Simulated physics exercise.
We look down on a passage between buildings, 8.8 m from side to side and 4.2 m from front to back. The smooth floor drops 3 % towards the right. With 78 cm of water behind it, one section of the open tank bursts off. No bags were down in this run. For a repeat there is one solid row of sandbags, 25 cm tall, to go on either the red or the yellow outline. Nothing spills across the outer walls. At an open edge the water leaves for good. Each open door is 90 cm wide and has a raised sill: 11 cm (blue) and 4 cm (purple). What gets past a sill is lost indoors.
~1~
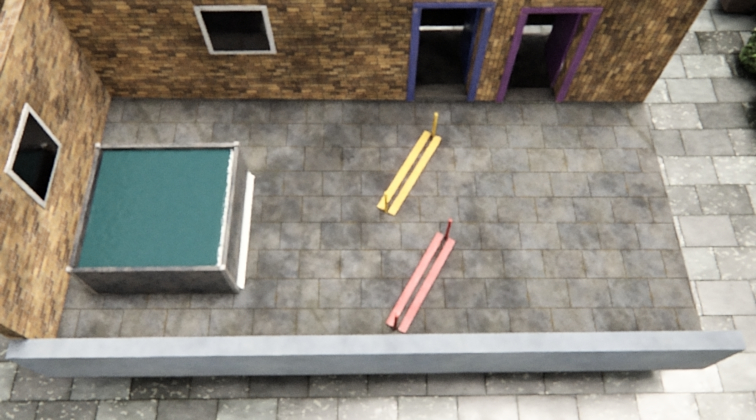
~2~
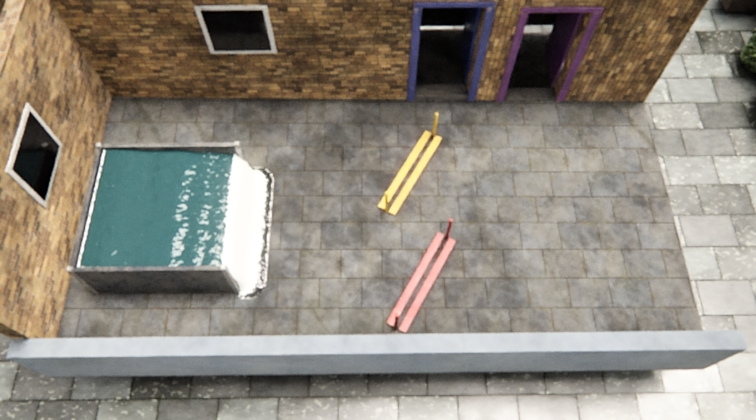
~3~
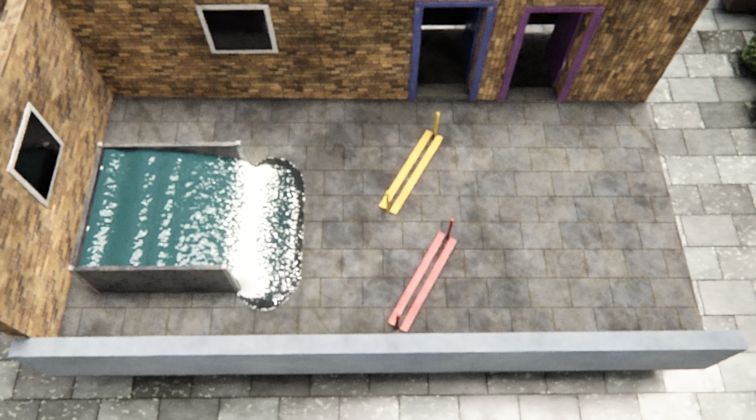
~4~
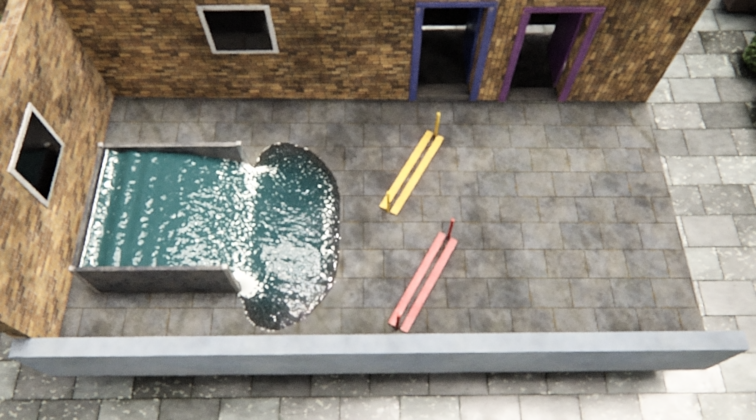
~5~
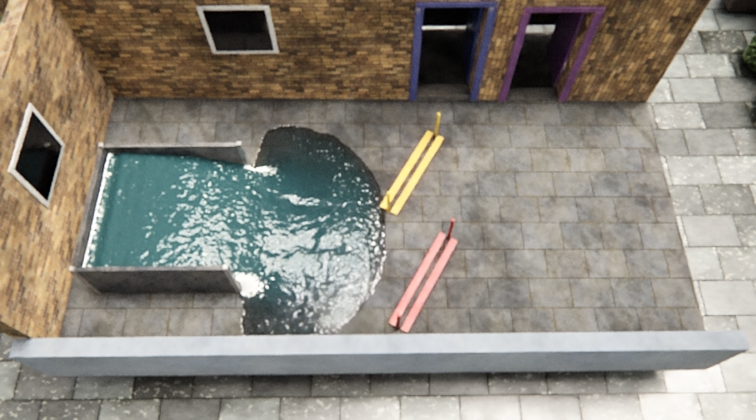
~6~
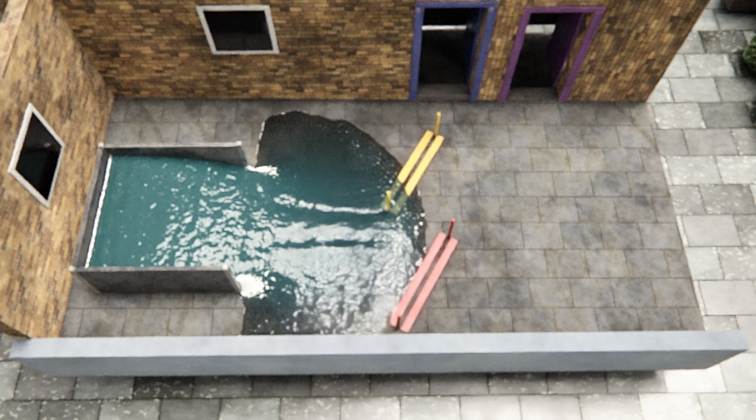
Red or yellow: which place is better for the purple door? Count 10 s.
The yellow mark.
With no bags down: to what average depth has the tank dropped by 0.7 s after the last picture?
Some 33 cm.
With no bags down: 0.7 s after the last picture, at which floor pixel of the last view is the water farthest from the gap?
Near (610, 220).
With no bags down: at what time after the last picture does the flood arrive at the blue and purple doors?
Arrival: Blue 0.6 s, purple 1.1 s.
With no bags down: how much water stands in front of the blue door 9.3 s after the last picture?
Some 1.0 cm.
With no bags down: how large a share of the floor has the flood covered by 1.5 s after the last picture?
Near 75 per cent is wet.
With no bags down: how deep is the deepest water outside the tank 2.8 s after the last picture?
Up to some 10 cm.
Then, 0.7 s after the last picture water covers 60 % of the floor and is deepest (29 cm) near (253, 263) in the run without bags; in at the purple door, 0 L with no bags, 0 L with the row on red, 0 L on yellow.
Then, 1.5 s after the last picture water covers 75 % of the floor and is deepest (19 cm) near (255, 240) in the run without bags; in at the purple door, 1 L with no bags, 3 L with the row on red, 0 L on yellow.
Then, 2.8 s after the last picture water covers 75 % of the floor and is deepest (10 cm) near (482, 113) in the run without bags; in at the purple door, 22 L with no bags, 53 L with the row on red, 2 L on yellow.
Then, 5.3 s after the last picture water covers 75 % of the floor and is deepest (4 cm) near (429, 348) in the run without bags; in at the purple door, 31 L with no bags, 113 L with the row on red, 4 L on yellow.
Then, 9.3 s after the last picture water covers 30 % of the floor and is deepest (2 cm) near (662, 347) in the run without bags; in at the purple door, 31 L with no bags, 129 L with the row on red, 4 L on yellow.
